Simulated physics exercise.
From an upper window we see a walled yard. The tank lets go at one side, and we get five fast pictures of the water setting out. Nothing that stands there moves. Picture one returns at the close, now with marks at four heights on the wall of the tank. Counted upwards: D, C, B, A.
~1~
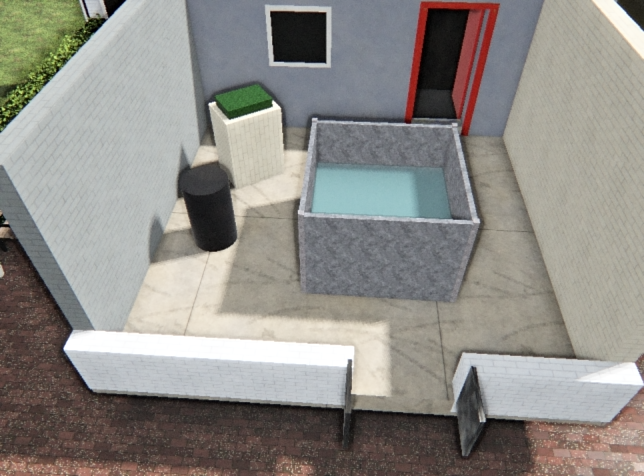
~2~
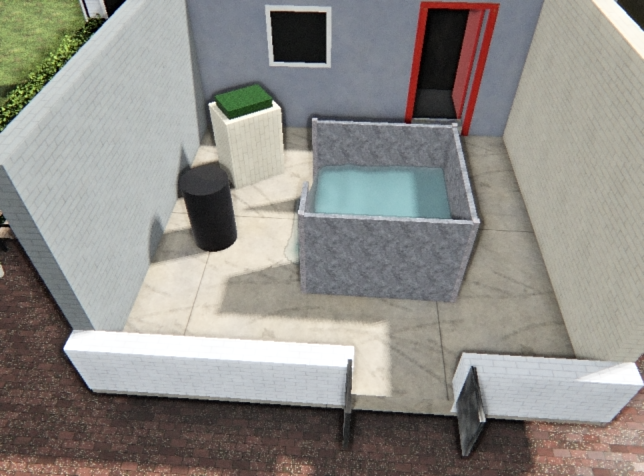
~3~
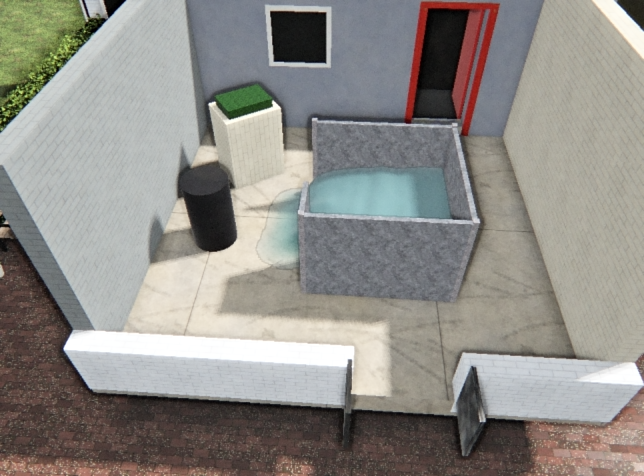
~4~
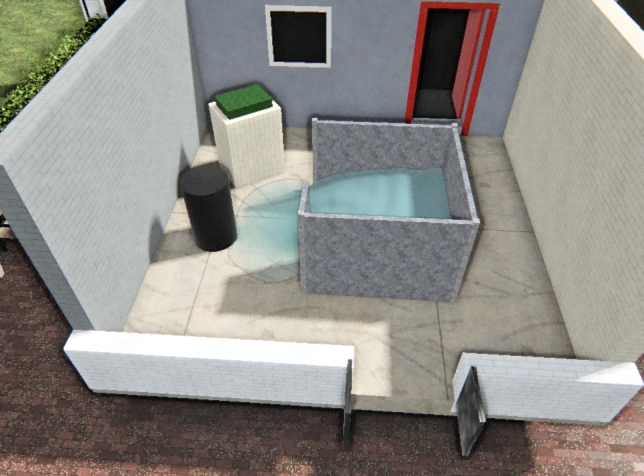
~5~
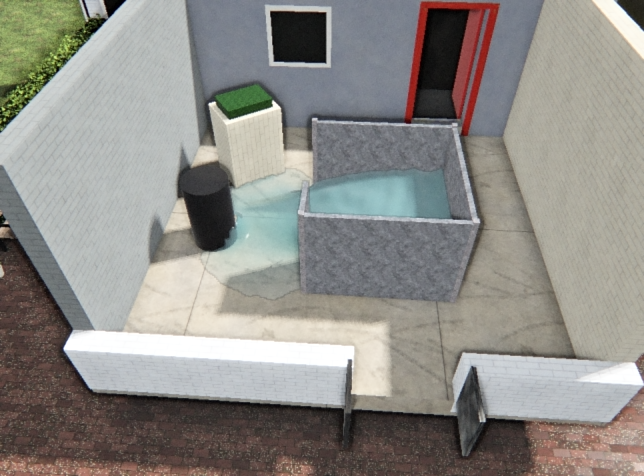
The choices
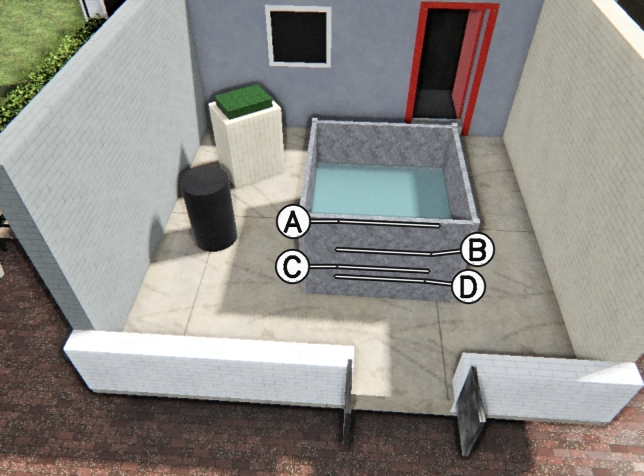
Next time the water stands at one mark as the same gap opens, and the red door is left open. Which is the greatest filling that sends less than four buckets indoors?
B will do.
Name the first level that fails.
Level A.
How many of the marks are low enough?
Three of the four.
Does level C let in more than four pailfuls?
No, not at all.
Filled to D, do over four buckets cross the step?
No.
In white, A at (387, 223); B at (384, 251); C at (382, 268); D at (380, 278); from the bottom up D, C, B, A.
With A, about 9 bucketfuls get in.
With B, a splash gets over, under a bucket.
With C, nothing gets over.
With D, nothing gets over.
